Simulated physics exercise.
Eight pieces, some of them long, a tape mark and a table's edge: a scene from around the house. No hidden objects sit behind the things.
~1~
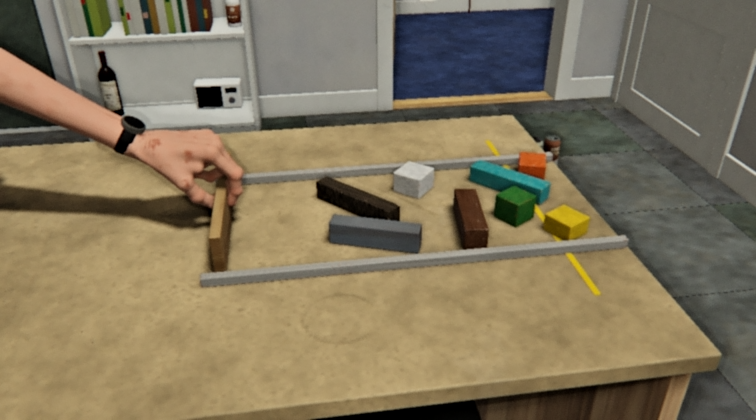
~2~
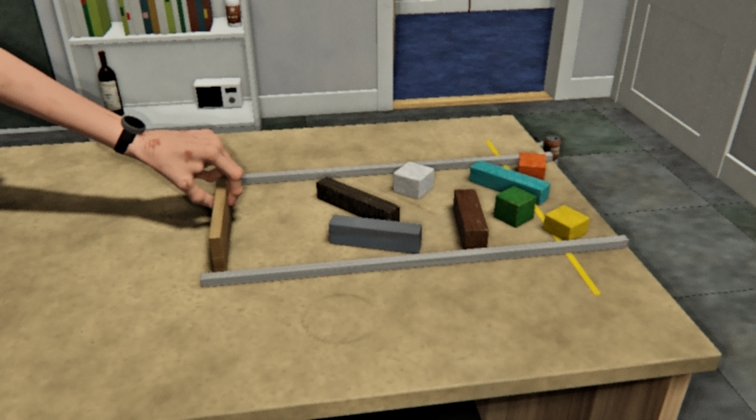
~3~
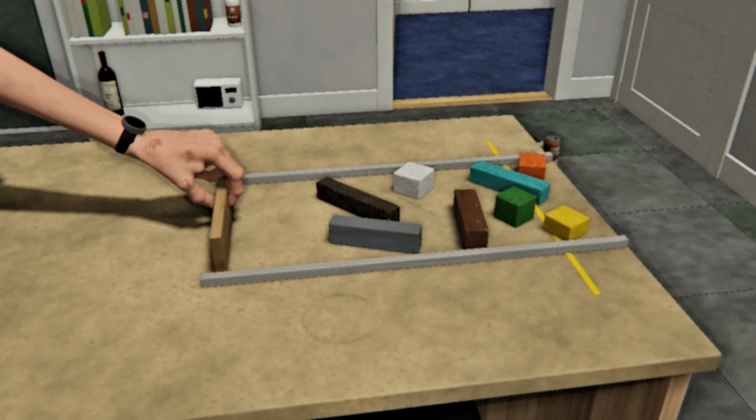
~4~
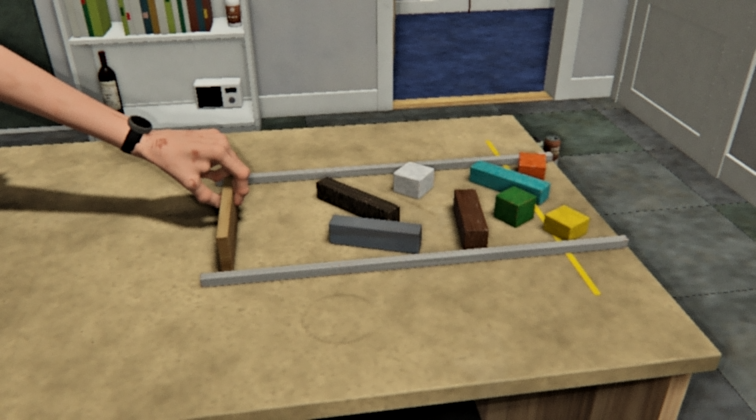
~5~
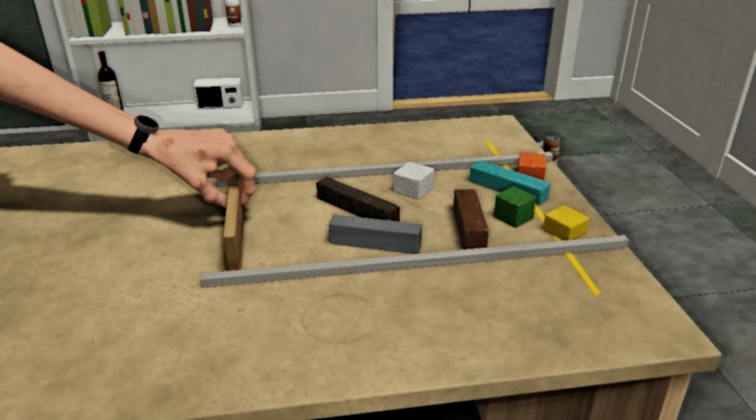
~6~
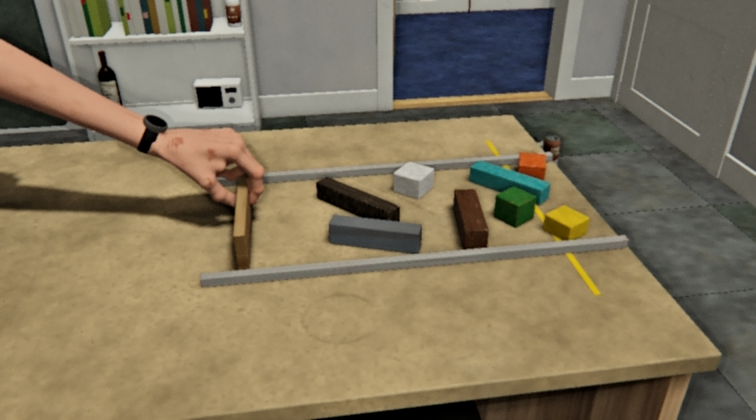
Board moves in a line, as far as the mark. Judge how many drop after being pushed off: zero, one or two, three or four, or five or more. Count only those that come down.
Number dropping: Three or four.
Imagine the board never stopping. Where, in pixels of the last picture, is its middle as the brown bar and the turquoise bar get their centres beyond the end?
With the brown bar it sits around (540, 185), with the turquoise bar around (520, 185).
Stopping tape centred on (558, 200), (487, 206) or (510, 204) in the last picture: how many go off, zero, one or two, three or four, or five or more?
In turn: Five or more; no fall at all; just one or two.
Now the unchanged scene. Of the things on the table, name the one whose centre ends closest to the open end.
It's the green block.
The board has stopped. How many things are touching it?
That would be 2 of them.
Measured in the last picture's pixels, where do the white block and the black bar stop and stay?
White block: About (552, 171); black bar: About (533, 185).
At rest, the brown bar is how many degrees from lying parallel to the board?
Near 40 degrees.
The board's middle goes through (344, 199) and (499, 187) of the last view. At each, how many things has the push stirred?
First 2, then 8.
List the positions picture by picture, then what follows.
In the first picture, orange block (532, 167); yellow block (566, 223); turquoise bar (509, 182); board (224, 208); tape (531, 202).
In the second picture, yellow block (566, 224); white block (414, 180).
In the third picture, turquoise bar (509, 182); green block (515, 207).
In the fourth picture, orange block (532, 168); grey stick (375, 234).
In the fifth picture, yellow block (566, 224); board (236, 207).
In the sixth picture, orange block (532, 168); yellow block (566, 224); turquoise bar (509, 182); board (245, 207); tape (531, 202).
Soon after, none off yet; orange block at rest near (532, 168); yellow block at rest near (566, 224); turquoise bar at rest near (509, 182).
In the end, the number that fall off is three or four; gone, turquoise bar, yellow block and orange block.
